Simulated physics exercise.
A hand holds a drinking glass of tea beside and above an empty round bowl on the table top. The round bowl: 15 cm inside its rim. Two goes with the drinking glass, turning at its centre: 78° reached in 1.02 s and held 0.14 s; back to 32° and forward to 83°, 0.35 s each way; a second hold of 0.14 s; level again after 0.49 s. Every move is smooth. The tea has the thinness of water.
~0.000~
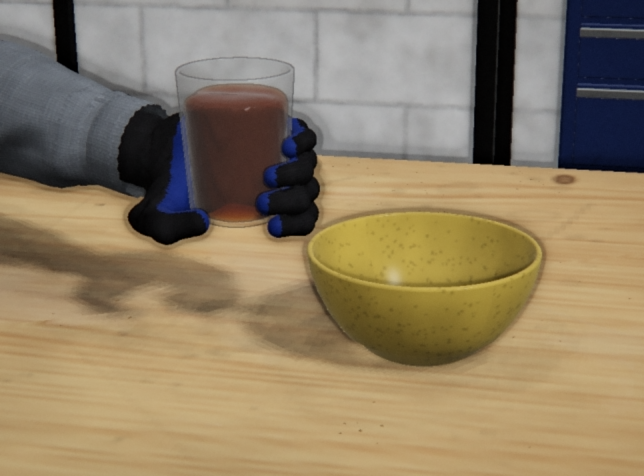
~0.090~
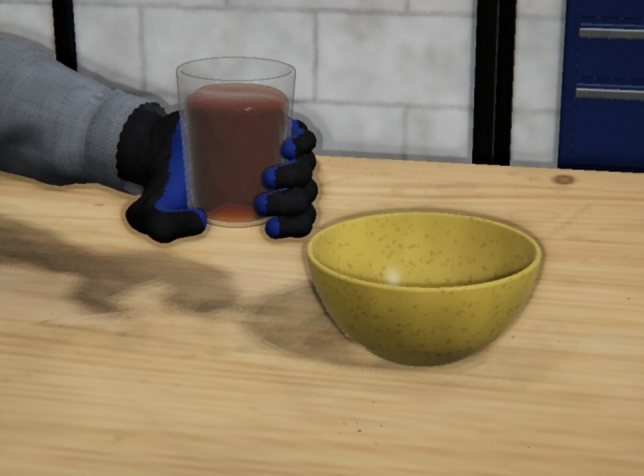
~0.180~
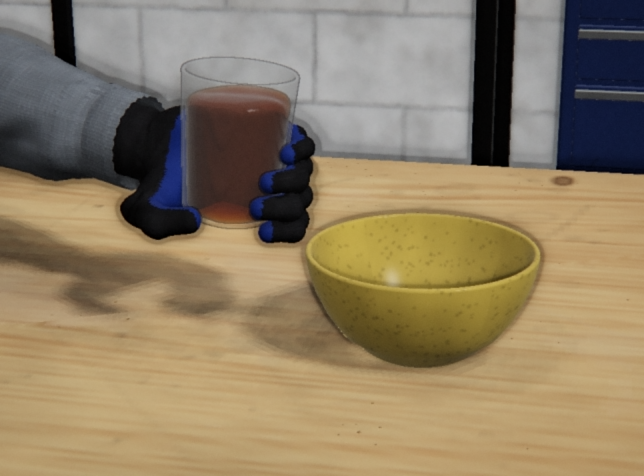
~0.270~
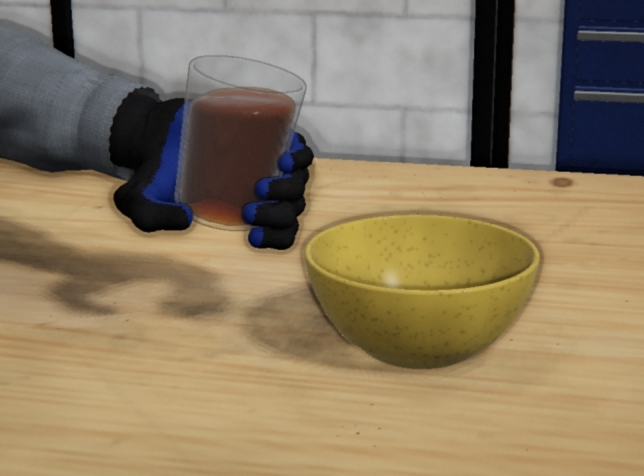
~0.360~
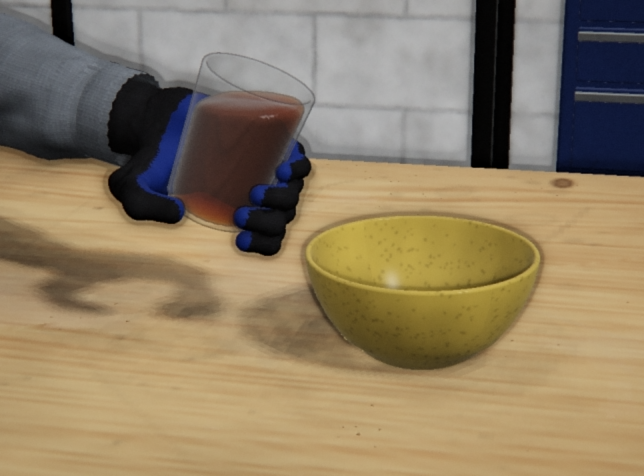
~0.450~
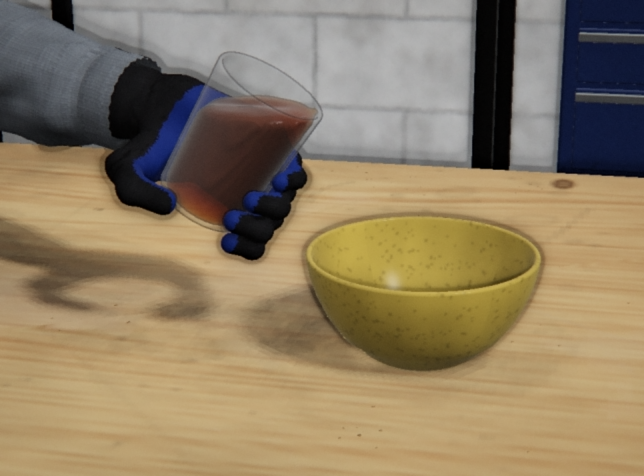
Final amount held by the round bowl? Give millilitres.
I would say close to 225 ml.
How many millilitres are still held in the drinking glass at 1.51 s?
About 90 ml.
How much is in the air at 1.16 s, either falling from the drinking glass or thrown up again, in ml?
Roughly 20 ml at that moment.
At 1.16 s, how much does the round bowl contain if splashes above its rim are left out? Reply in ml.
About 150 ml.
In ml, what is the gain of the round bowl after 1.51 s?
Roughly 40 ml more.
After 1.16 s the tilt is 78° and the round bowl has 150 ml, the drinking glass 105 ml, and 5 ml is on the table top.
After 1.51 s the tilt is 32° and the round bowl has 190 ml, the drinking glass 85 ml, and 5 ml is on the table top.
After 2.00 s the tilt is 83° and the round bowl has 200 ml, the drinking glass 70 ml, and 5 ml is on the table top.
After 2.35 s the tilt is 16° and the round bowl has 225 ml, the drinking glass 50 ml, and 5 ml is on the table top.
In the end the round bowl has 225 ml, the drinking glass 50 ml, and 5 ml is on the table top.
